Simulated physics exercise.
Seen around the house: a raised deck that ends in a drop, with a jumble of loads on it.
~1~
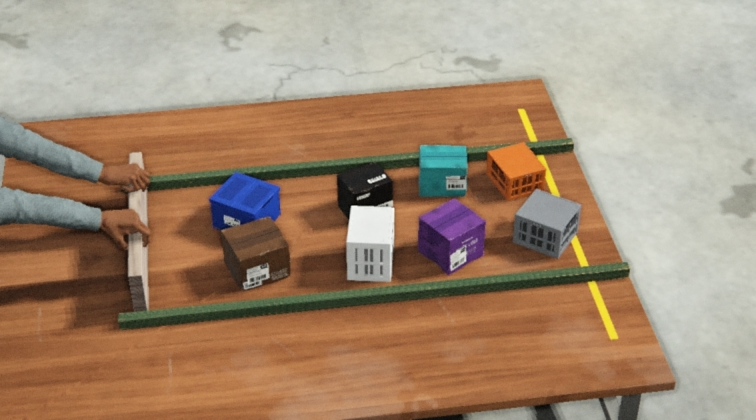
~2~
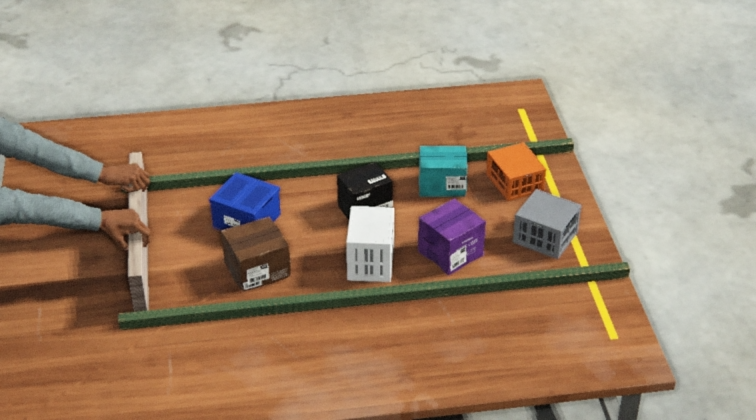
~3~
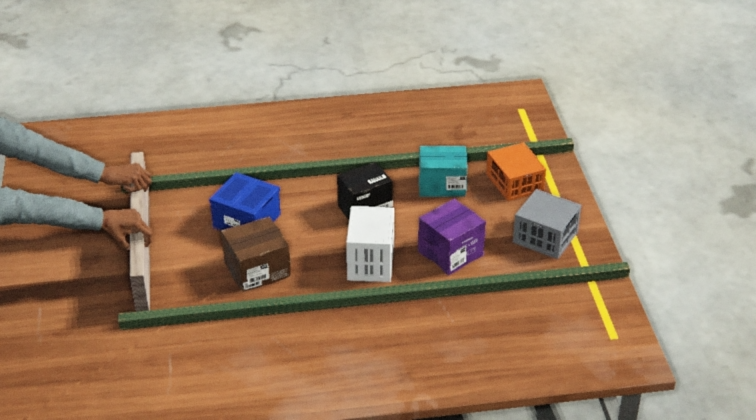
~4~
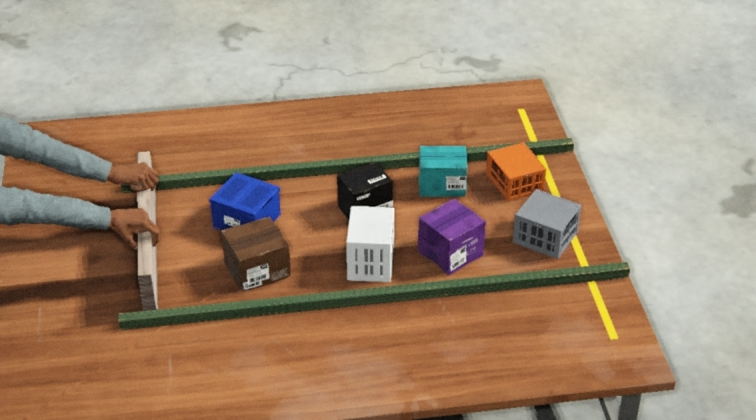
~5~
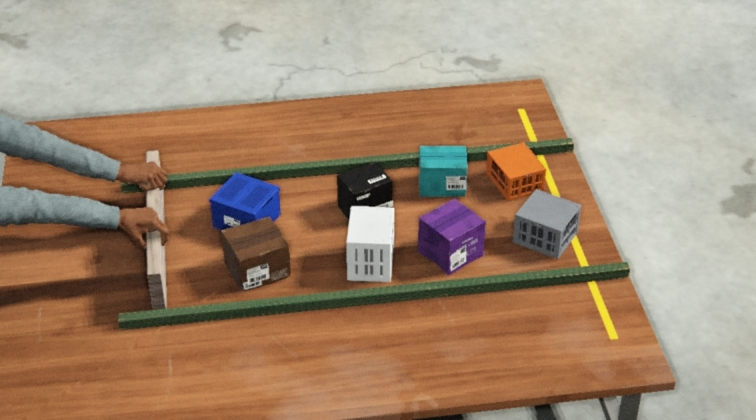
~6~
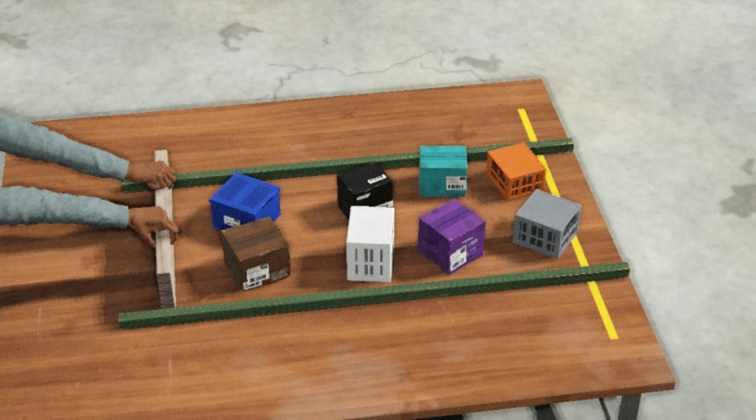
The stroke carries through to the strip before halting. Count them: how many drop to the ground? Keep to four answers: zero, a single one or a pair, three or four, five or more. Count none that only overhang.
The answer is five or more.
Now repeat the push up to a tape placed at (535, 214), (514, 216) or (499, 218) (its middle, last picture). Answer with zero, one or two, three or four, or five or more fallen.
Taking the three places in turn: Five or more, three to four, 3 or 4.
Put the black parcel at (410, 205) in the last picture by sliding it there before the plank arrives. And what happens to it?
The black parcel does not fall.
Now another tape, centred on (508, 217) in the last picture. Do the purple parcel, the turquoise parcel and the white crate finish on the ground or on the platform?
First, the purple parcel takes the fall; next, the turquoise parcel is safe; last, the white crate is safe.
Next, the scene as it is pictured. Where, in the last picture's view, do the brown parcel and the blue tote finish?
The brown parcel at (602, 225), the blue tote at (576, 166).
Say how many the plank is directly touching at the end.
Result: 2 in all.
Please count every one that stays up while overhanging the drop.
Looks like 2 of them.
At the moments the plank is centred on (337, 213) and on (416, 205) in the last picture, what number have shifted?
I make it 6 at the first spot and 8 at the other.
Early on, none off yet; grey crate at rest near (547, 224); orange crate at rest near (516, 171); turquoise parcel at rest near (444, 171).
Finally, the number that fall off is five or more; lost, white crate, black parcel, purple parcel, turquoise parcel, orange crate and grey crate.
